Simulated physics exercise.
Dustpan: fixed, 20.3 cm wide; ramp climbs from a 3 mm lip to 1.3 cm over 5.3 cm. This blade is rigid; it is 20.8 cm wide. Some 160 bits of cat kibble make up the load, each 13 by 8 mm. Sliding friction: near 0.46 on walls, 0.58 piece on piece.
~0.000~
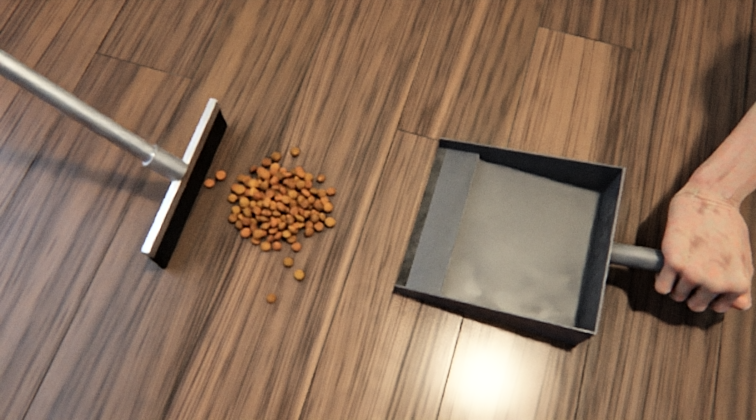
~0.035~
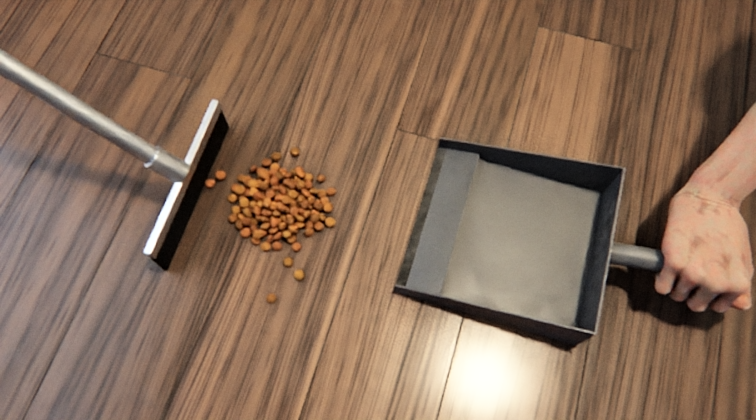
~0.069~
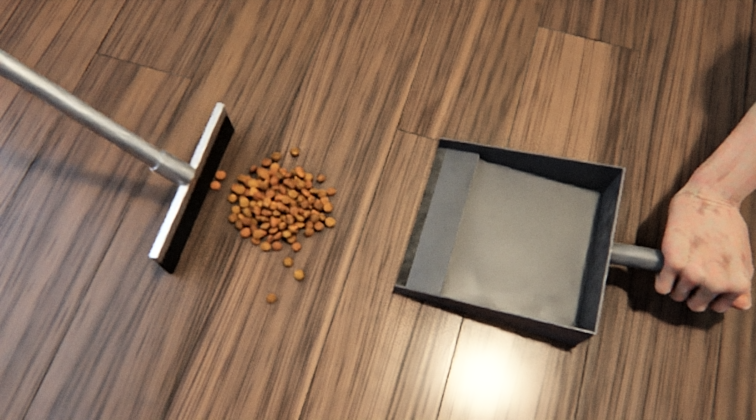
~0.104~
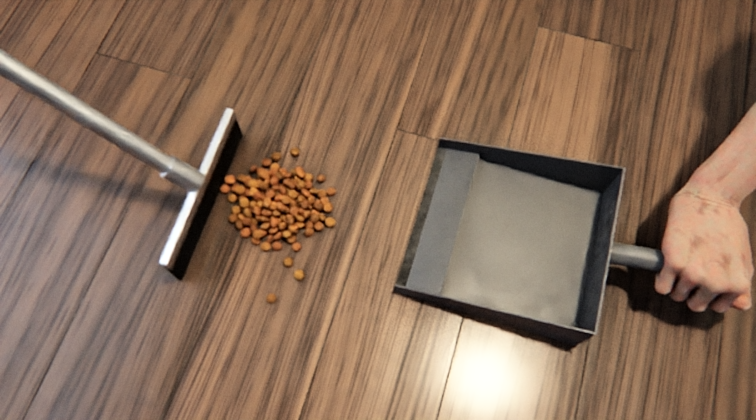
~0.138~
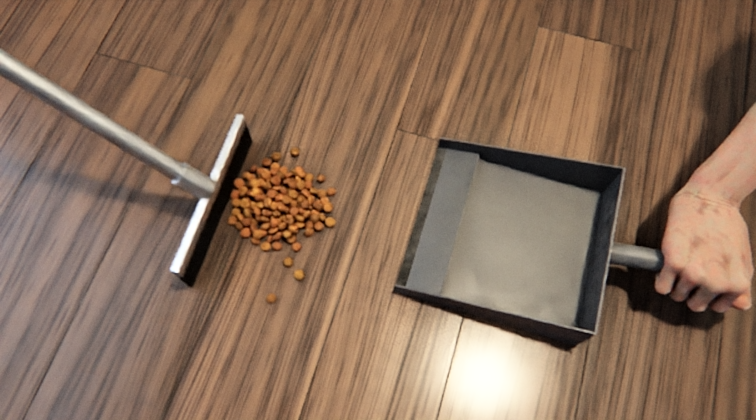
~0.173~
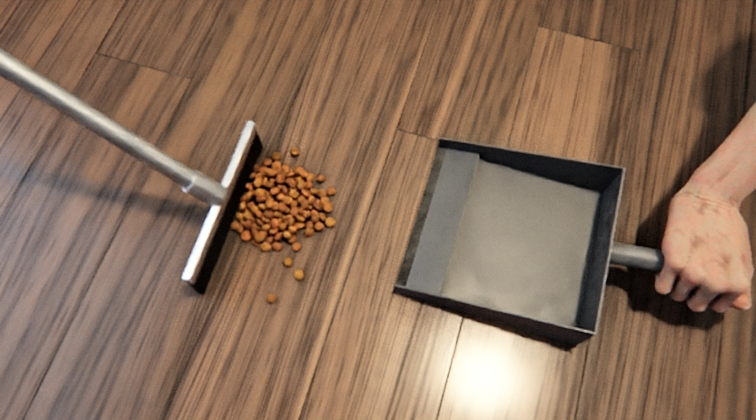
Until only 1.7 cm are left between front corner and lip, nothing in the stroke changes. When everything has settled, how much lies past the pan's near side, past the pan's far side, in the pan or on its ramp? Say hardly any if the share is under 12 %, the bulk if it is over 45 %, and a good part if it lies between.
Outcome: Past the pan's near side: It gets a decent chunk; past the pan's far side: It gets a trickle; in the pan or on its ramp: It gets a decent chunk.
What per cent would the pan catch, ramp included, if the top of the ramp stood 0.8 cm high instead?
About 30 %.
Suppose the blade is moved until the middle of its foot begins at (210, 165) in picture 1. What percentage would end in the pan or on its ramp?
It would come to about 35 in a hundred.
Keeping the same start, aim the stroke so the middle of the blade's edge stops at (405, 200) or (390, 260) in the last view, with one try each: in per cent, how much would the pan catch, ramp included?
Roughly 60 % and 45 %.
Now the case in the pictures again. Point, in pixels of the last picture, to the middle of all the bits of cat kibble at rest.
I'd say roughly (405, 259).
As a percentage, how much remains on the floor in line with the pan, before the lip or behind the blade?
Roughly 40 percent.
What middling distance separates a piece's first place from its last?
It works out to some 18 cm.
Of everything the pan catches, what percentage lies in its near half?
100 per cent.
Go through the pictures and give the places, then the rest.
In the first picture, blade from (150, 252) to (215, 107), moved 0.0 cm, 0 of the pieces shifted so far; middle of the pieces at (275, 202); pan at (519, 244).
In the second picture, blade from (152, 254) to (217, 108), moved 0.3 cm, 0 of the pieces shifted so far; middle of the pieces at (275, 202).
In the third picture, blade from (157, 258) to (222, 111), moved 1.1 cm, 1 of the pieces shifted so far; middle of the pieces at (275, 202).
In the fourth picture, blade from (167, 264) to (231, 116), moved 2.6 cm, 2 of the pieces shifted so far; middle of the pieces at (275, 202).
In the fifth picture, blade from (178, 272) to (241, 122), moved 4.2 cm, 17 of the pieces shifted so far; middle of the pieces at (275, 203).
In the sixth picture, blade from (190, 279) to (252, 129), moved 5.9 cm, 62 of the pieces shifted so far; middle of the pieces at (277, 203); pan at (519, 244). The blade's pace is about 0.48 m/s, heading 16 degrees towards the viewer's side.
Then, at 0.39 s, middle of the blade 12 cm from the lip; 0 % over the lip, far side 0 %, near side 15 %.
After 0.54 s, middle of the blade 5 cm from the lip; 0 % over the lip, far side 0 %, near side 25 %.
After 0.82 s, middle of the blade 2 cm from the lip; 35 % over the lip, far side 0 %, near side 25 %.
In the end, at 1.2 s, near side 25 %, far side 0 %, pan 35 %, in front of the lip or behind the blade 40 %.
